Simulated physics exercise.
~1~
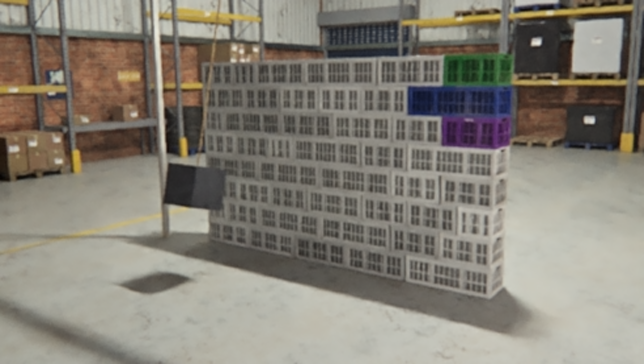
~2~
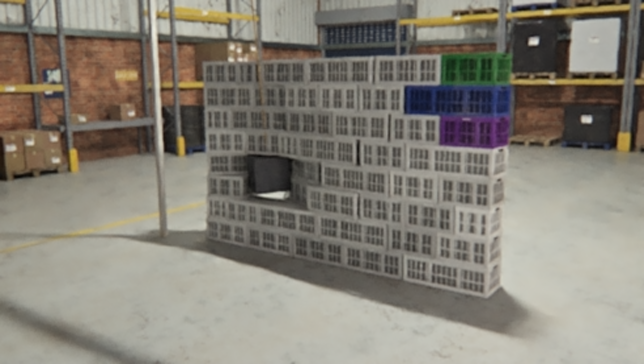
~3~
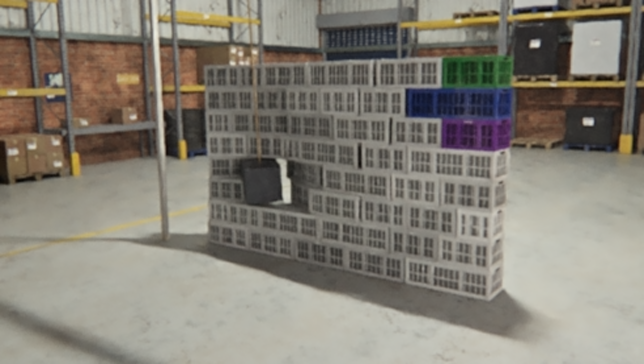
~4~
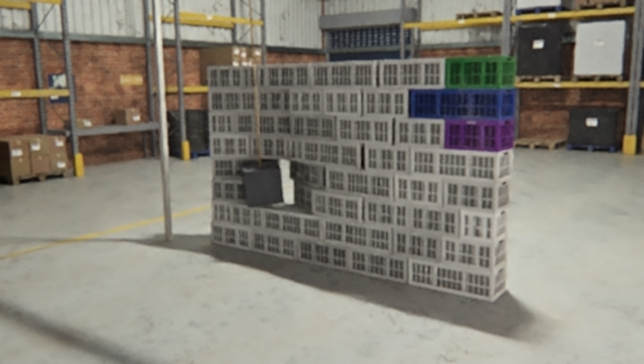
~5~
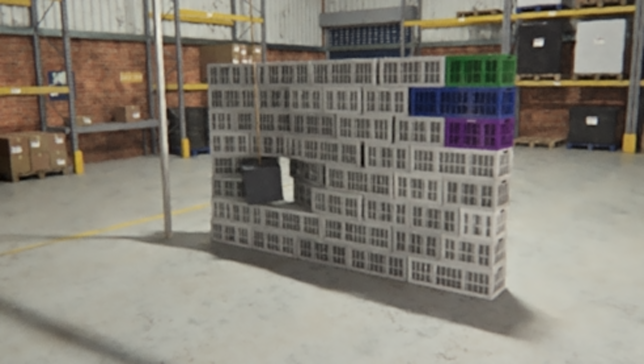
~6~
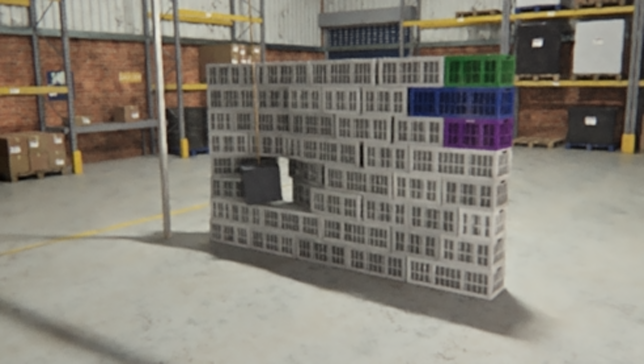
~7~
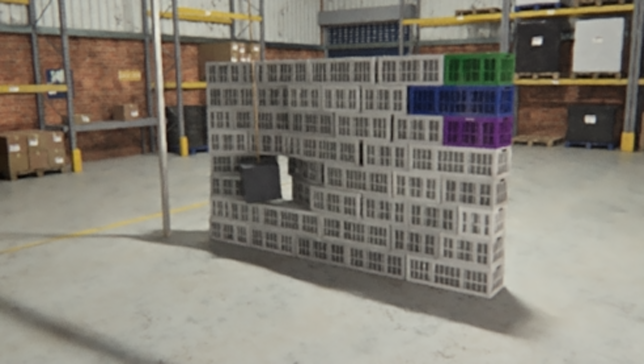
A dark block hangs at the left end of a free-standing wall of pale grey crates in a warehouse, seen from the front at a slight angle by a gently swaying camera. Green, blue and purple crates sit near the top right, with racks and a brick wall behind. The block swings right into the left part of the wall, opening a gap in its lower half. It then shifts slightly and settles in the gap, a pale patch showing beside it. The rest of the wall stands, and the purple crate stays up, with the green and blue ones above it.
